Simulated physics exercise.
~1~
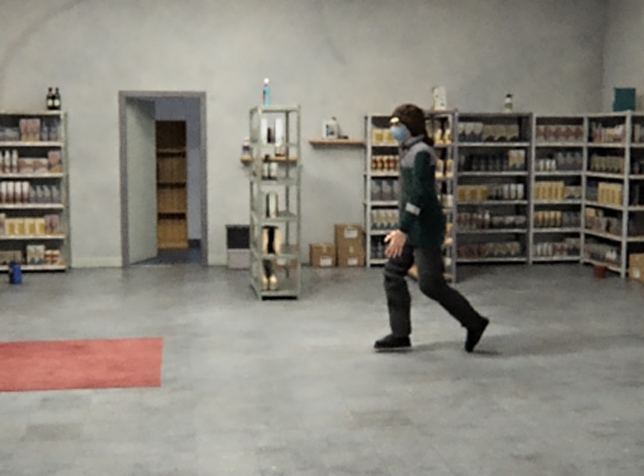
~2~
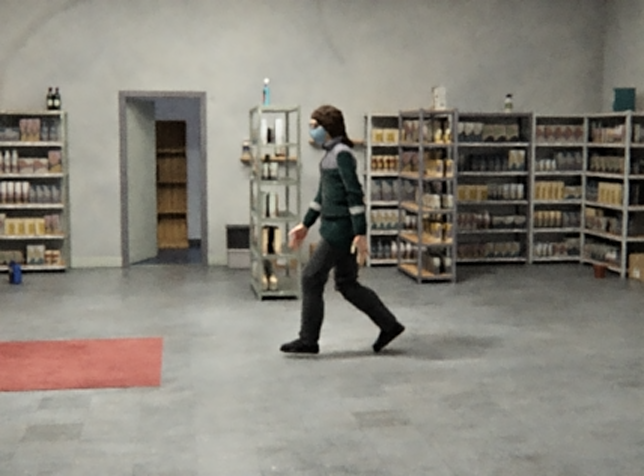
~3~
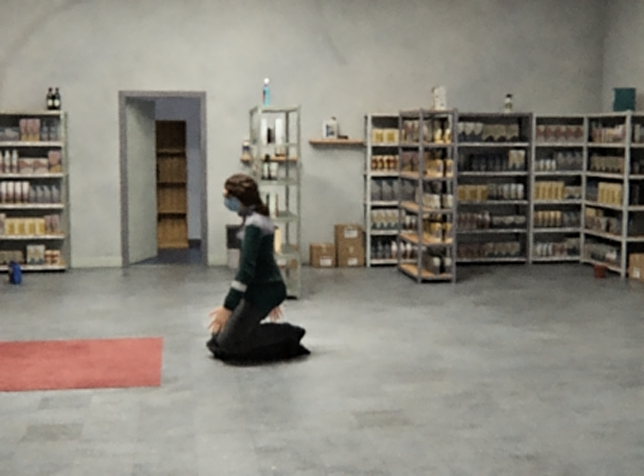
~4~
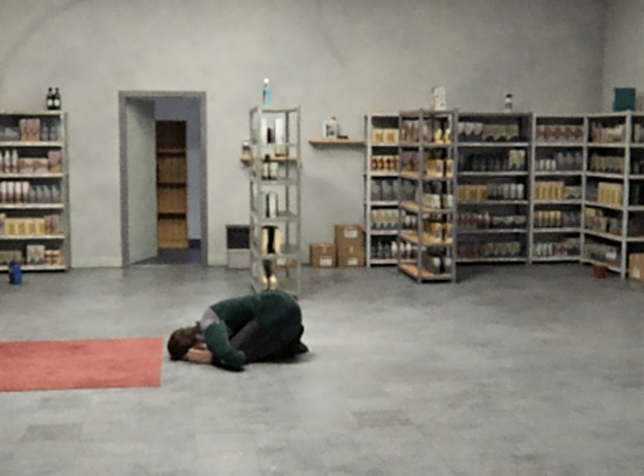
A masked person with brown hair, a dark green top and dark trousers walks steadily from right to left across the grey floor of a storeroom, seen side-on by a still camera. Metal shelves of bottles and jars line the pale back wall, with an open doorway at left, cardboard boxes near the middle, and a red mat on the floor at lower left. Short of the mat, the walker drops onto both knees, arms low. The body then folds forward and lies curled face down, head towards the mat and hands by the face, stopping just short of its near edge.
